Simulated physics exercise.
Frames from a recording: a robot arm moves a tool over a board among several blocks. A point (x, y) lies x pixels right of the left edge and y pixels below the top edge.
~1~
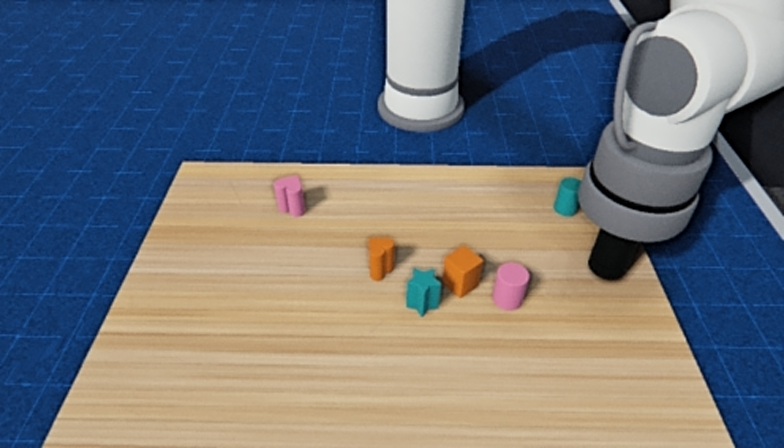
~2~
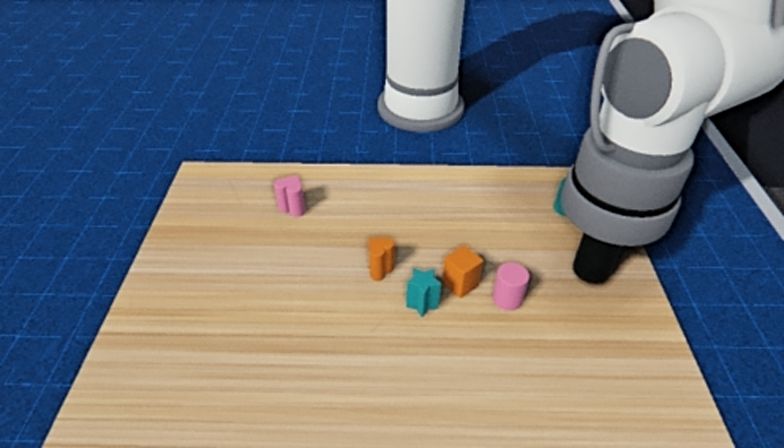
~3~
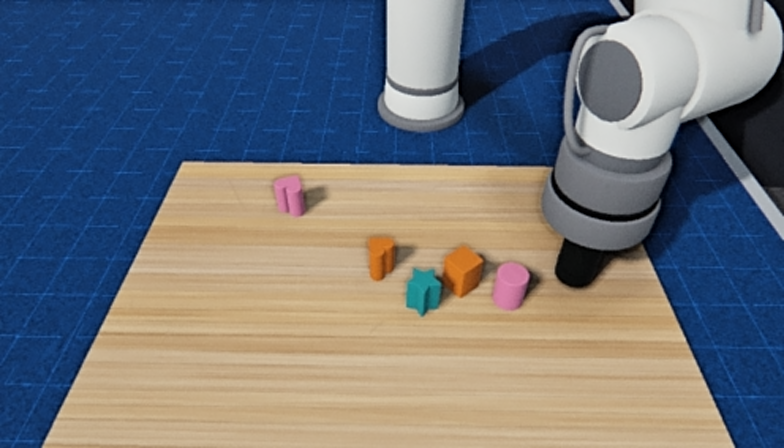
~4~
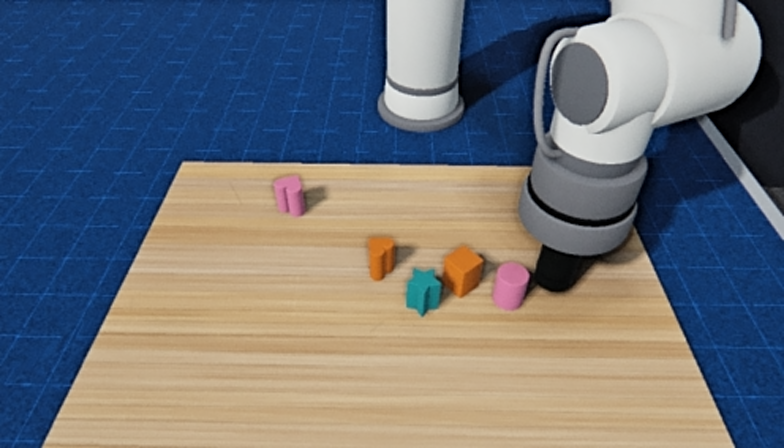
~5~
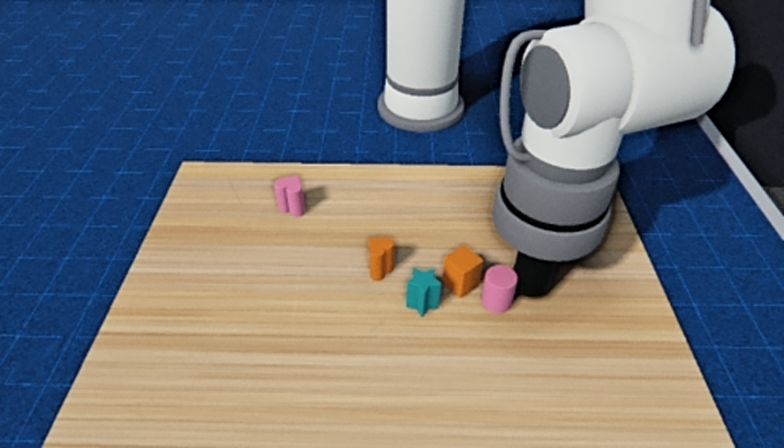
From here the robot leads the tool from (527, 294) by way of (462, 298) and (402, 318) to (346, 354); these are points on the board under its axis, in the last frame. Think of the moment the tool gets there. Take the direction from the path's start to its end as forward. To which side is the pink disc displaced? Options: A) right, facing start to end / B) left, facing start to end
Option B.
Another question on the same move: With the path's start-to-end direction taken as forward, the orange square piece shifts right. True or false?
That claim is true.
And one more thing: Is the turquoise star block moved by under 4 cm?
Going by the path, no.
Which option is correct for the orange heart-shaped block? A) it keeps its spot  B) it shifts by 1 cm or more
My pick is A.
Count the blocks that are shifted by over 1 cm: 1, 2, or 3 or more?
By the end of the path, three or more blocks have moved more than about a centimetre.
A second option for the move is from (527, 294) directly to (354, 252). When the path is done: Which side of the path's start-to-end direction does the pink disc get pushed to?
Its shift is leftward.
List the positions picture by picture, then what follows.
The first frame shows tool tip at (606, 268); block tops, orange heart-shaped block at (380, 245); turquoise star block at (424, 279); orange square piece at (464, 259); pink disc at (514, 274).
The second frame shows tool at (590, 271); blocks unchanged.
The third frame shows tool at (573, 275); blocks unchanged.
The fourth frame shows tool at (552, 279); blocks unchanged.
The fifth frame shows tool at (529, 284); orange heart-shaped block at (380, 245); turquoise star block at (424, 279); orange square piece at (464, 259); pink disc at (502, 276).
On the path given first. One third of the way, tool at (463, 289); turquoise star block at (418, 280), turned 35° clockwise; orange square piece at (445, 252); pink disc at (445, 294).
Two thirds of the way, tool at (402, 308); turquoise star block at (370, 293), turned 85° clockwise; orange square piece at (442, 251), turned 20° clockwise; pink disc at (418, 320).
At the end, tool at (345, 345); orange heart-shaped block in place; turquoise star block at (339, 297), turned 145° clockwise; orange square piece at (442, 251), turned 20° clockwise; pink disc at (418, 321).
